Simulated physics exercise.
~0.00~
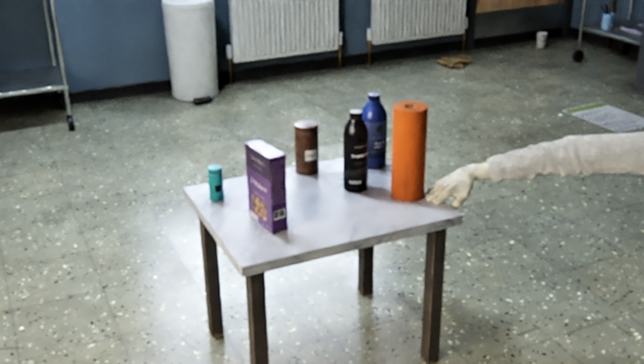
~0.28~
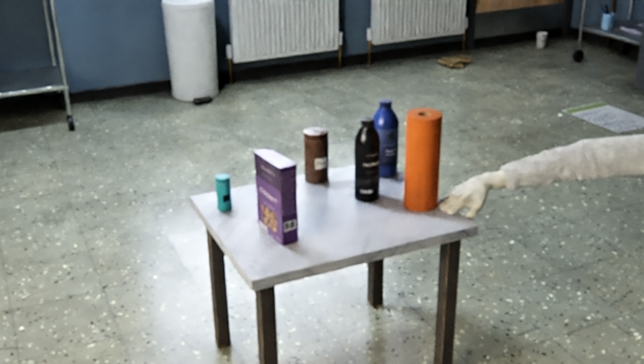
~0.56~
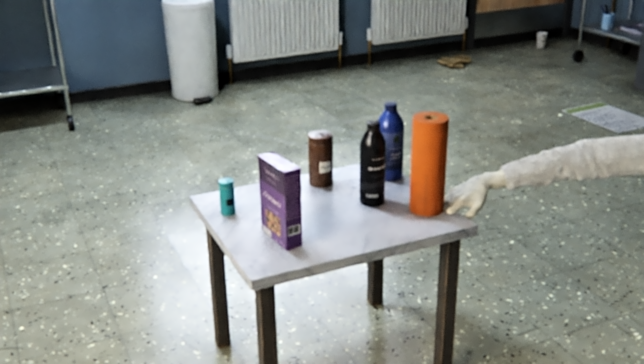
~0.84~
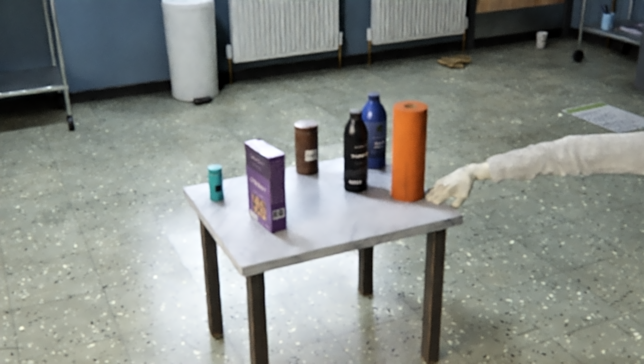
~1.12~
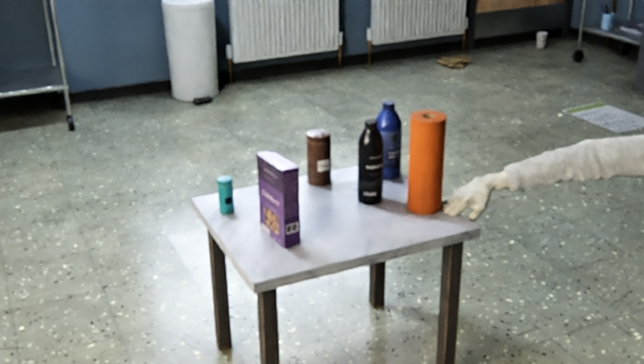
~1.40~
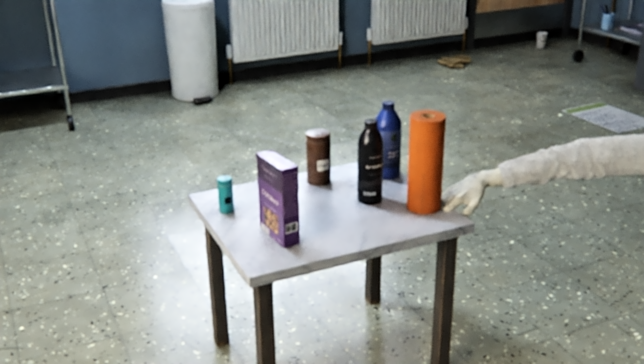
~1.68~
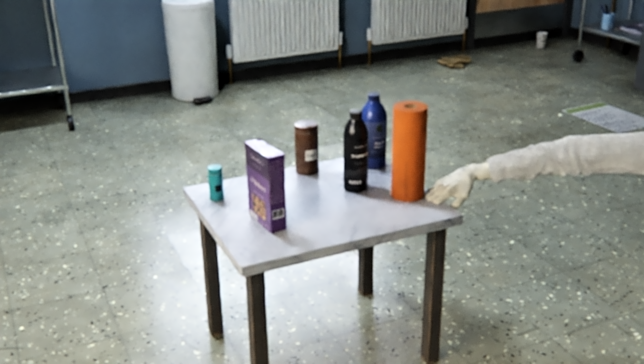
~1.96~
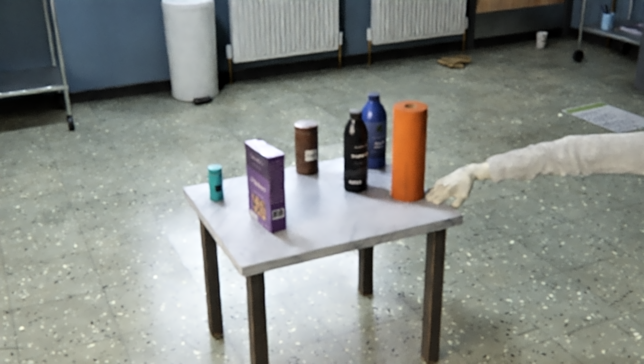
Small light table with six upright containers shifting right and back twice, a pale-sleeved arm at its edge, everything staying standing.
